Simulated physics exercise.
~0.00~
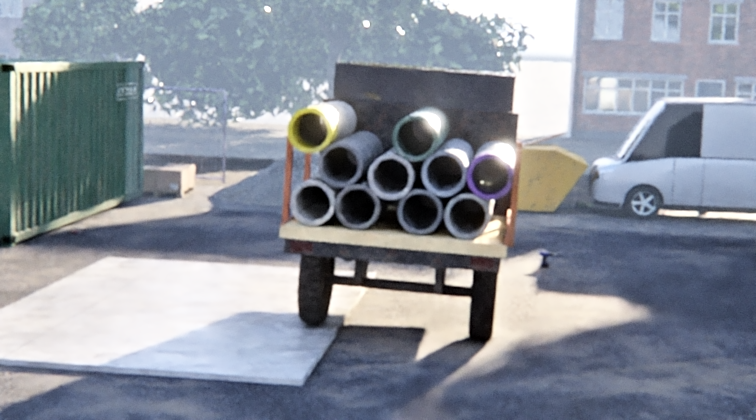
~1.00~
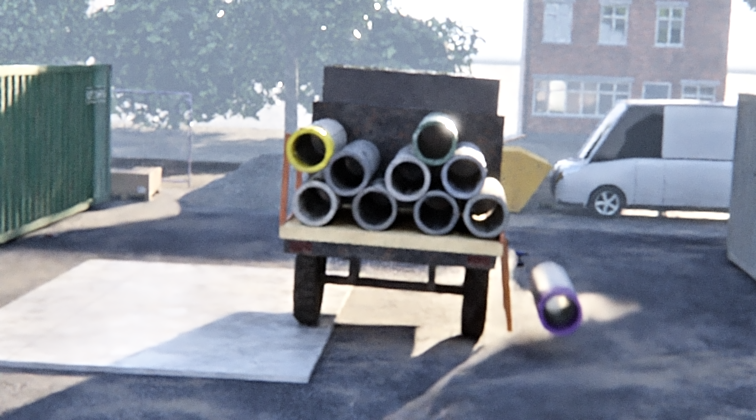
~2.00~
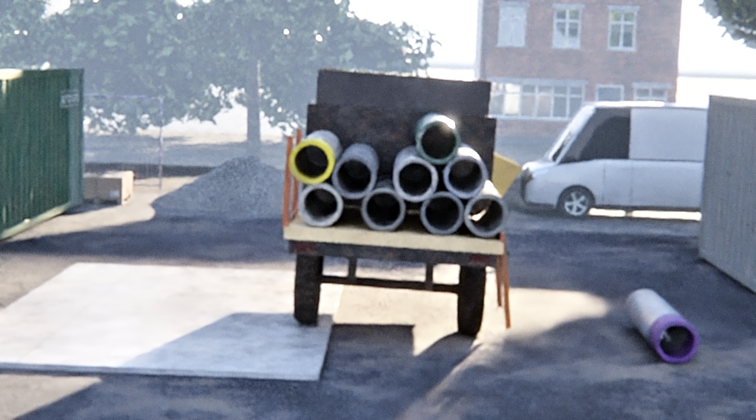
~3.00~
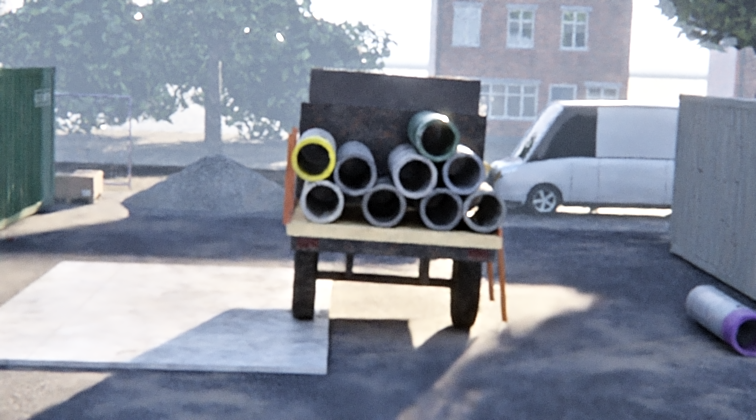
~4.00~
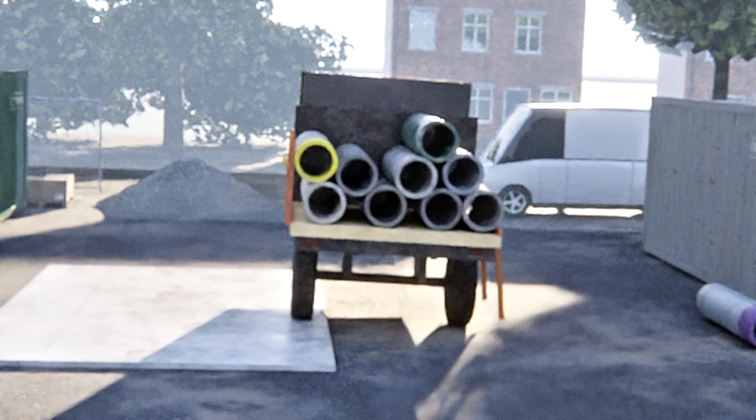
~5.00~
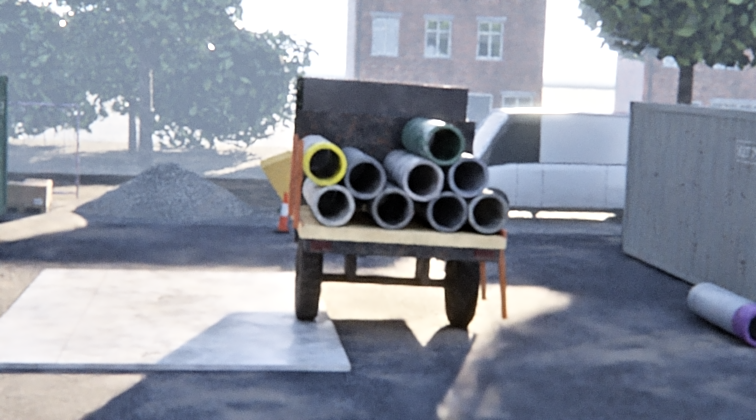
The clip opens on the back of a parked flatbed loaded with a stack of concrete pipes, their open ends facing the viewer, one rimmed in yellow at the upper left and one in purple at the right. The posts on the right side swing out and down, and the purple-rimmed pipe drops off that edge. It rolls away across the ground to the right, while the yellow-rimmed pipe settles slightly lower among the others. As the view drifts sideways, the purple one comes to rest near a grey container. The remaining pipes, yellow included, stay stacked on the deck.
